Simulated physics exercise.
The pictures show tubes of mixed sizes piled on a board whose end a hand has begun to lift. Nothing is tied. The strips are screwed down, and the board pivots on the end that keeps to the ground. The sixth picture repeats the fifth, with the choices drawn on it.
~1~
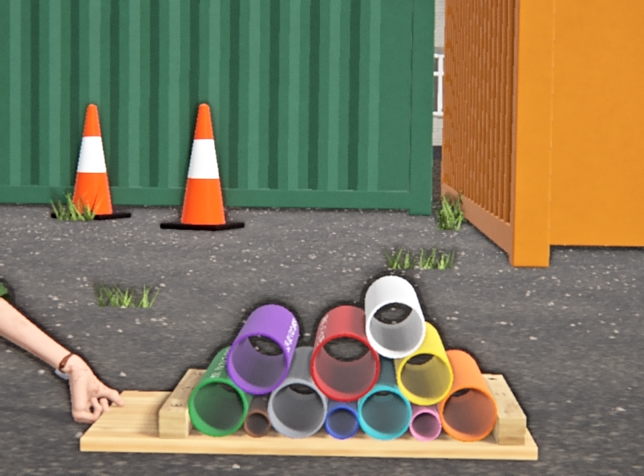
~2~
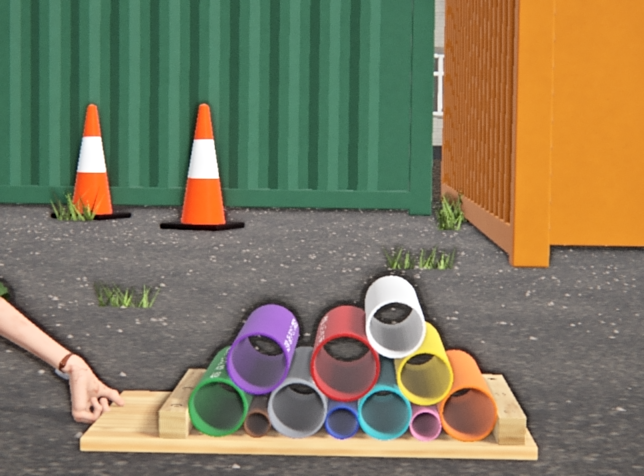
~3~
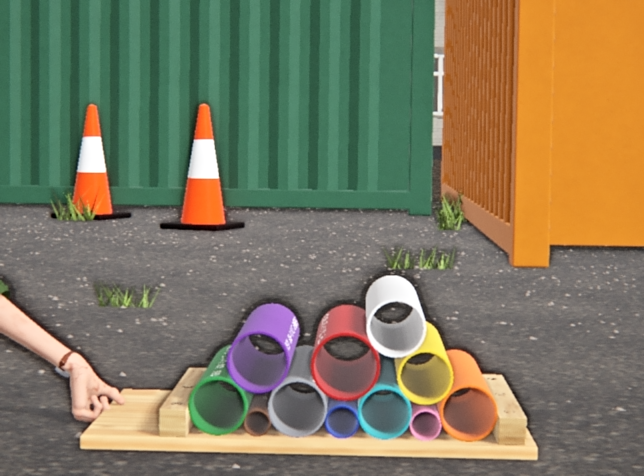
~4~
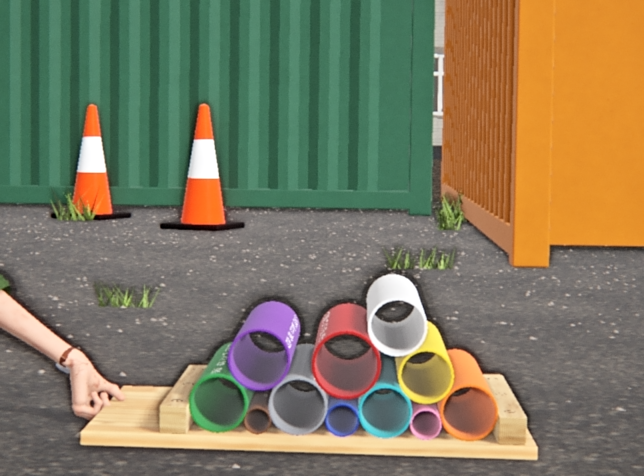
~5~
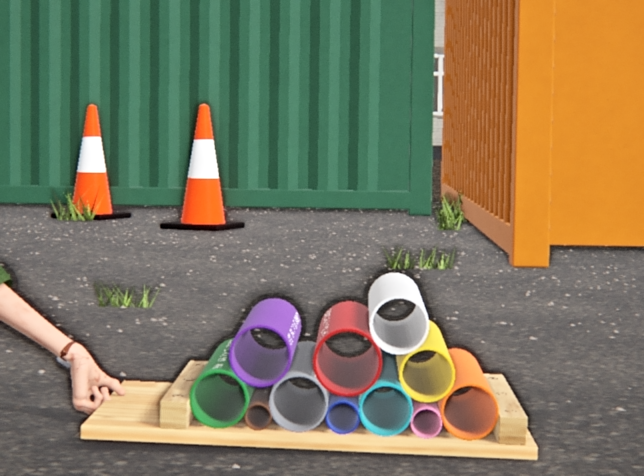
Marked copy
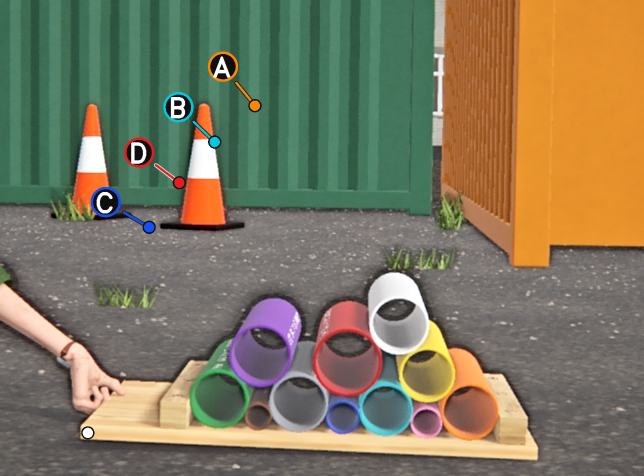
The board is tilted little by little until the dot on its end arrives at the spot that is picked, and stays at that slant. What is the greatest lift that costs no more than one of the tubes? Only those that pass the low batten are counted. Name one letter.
No higher than D.
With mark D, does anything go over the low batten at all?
Yes.
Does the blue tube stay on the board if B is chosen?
Yes.
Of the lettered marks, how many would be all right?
The number is two.
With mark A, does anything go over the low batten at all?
Yes, at A.
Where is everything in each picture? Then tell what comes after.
In the first picture, grey tube (297, 409); blue tube (342, 423); turquoise tube (385, 414).
In the second picture, turquoise tube (385, 414); pink tube (425, 426).
In the third picture, board (313, 409); green tube (218, 406); brown tube (257, 423); white tube (396, 328).
In the fourth picture, board (313, 407); green tube (218, 403); brown tube (257, 421).
In the fifth picture, board (313, 404); green tube (219, 400); brown tube (258, 417).
On the marked copy, A at (255, 106); B at (215, 142); C at (149, 228); D at (179, 183); the white dot at (88, 433).
With D. Early on, board at 20°.
Further on, board at 36°.
At the end, board at 36°, one over the low batten (white).
As for the rest, A four over the low batten (yellow, purple, red, white); B four over the low batten (yellow, purple, red, white); C none over the low batten.
